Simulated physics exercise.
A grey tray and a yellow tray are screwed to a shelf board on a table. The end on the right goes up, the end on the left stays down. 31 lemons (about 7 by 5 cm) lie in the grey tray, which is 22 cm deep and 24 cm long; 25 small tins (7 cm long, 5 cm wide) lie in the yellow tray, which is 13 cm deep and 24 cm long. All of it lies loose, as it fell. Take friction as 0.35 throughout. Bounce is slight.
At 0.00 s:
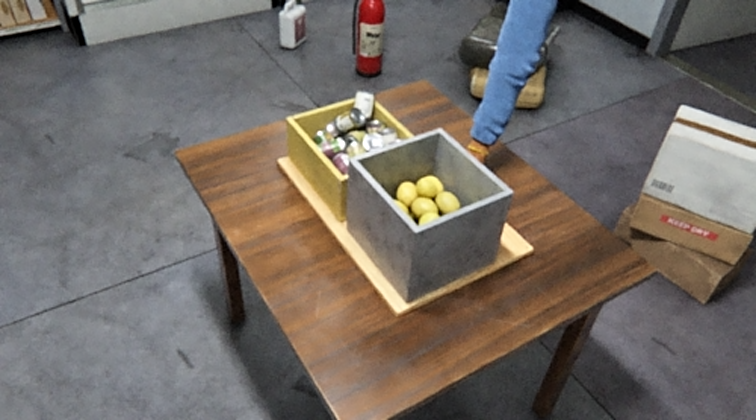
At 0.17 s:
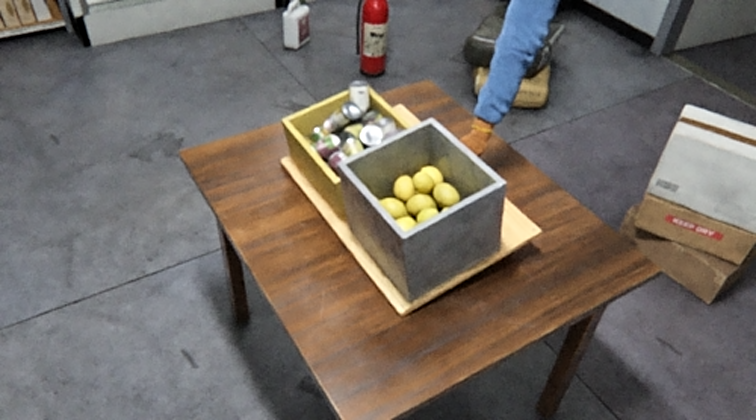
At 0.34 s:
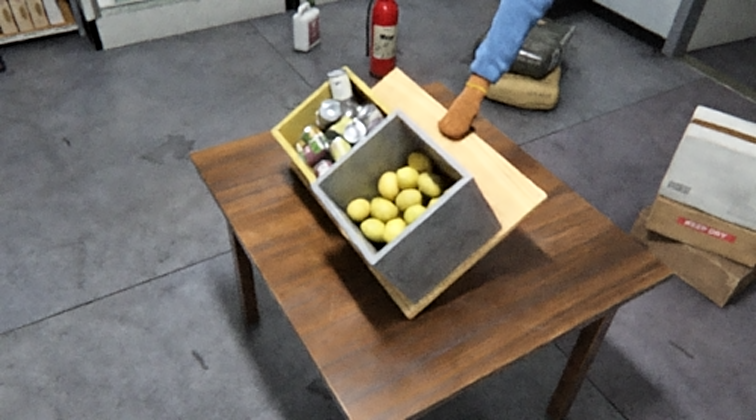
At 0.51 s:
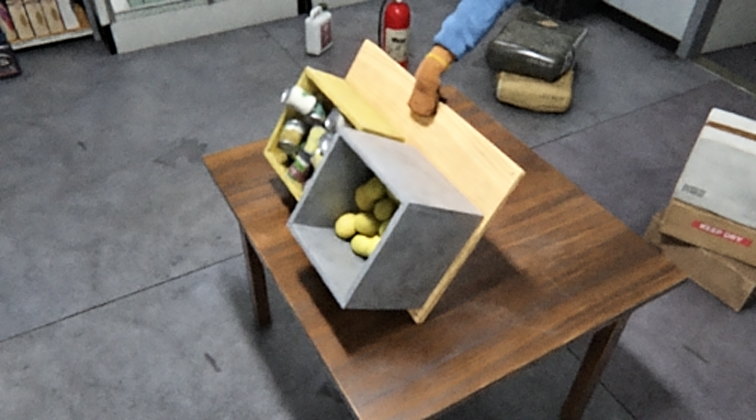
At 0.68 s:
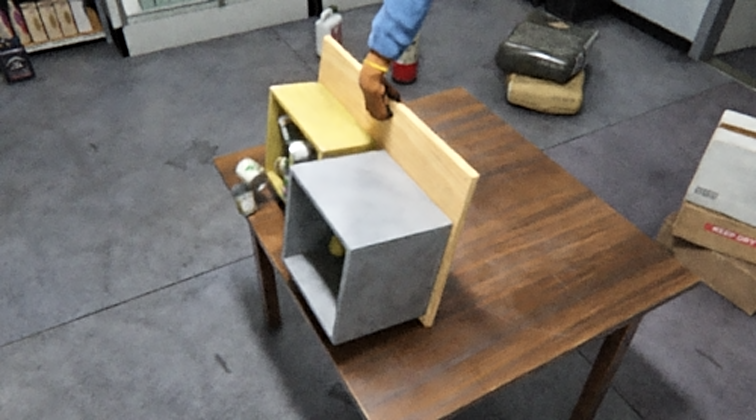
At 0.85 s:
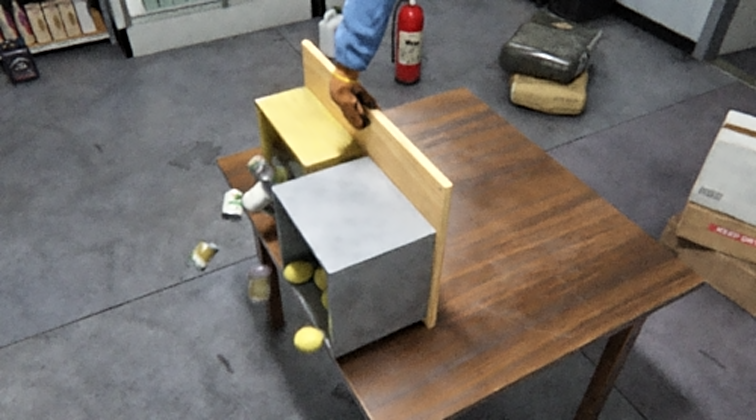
To begin with, a grey tray of round yellow objects and a yellow tray of small tins sit on a board on a wooden table. A gloved hand raises the board's right side until it stands upright, as the contents slide left, and first tins, then yellow objects drop out.
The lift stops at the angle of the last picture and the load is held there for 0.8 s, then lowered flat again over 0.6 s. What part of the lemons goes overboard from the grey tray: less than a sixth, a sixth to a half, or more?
Out of the grey tray go a sixth to a half of the lemons.
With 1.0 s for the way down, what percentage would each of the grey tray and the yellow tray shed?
In that case grey tray 40, yellow tray 70 per cent.
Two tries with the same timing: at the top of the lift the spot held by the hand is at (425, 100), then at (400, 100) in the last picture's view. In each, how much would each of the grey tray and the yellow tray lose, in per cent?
Grey tray 0 then 0, yellow tray 20 then 40 per cent.
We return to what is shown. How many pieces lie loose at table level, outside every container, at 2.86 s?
Some 2 pieces.
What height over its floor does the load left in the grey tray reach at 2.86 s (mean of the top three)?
Roughly 11 cm high.
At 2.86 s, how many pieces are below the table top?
About 25.
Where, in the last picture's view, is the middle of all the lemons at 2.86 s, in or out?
At about (430, 253).
After 1.17 s, tilt 90°; 6 of 31 out of the grey tray and 14 of 25 out of the yellow tray.
After 1.57 s, tilt 90°; 11 of 31 out of the grey tray and 16 of 25 out of the yellow tray.
After 2.13 s, tilt 9°; 11 of 31 out of the grey tray and 17 of 25 out of the yellow tray.
Final count (at 2.86 s), 11 of 31 out of the grey tray and 17 of 25 out of the yellow tray. Asked share, 11 of 31, 35 per cent.
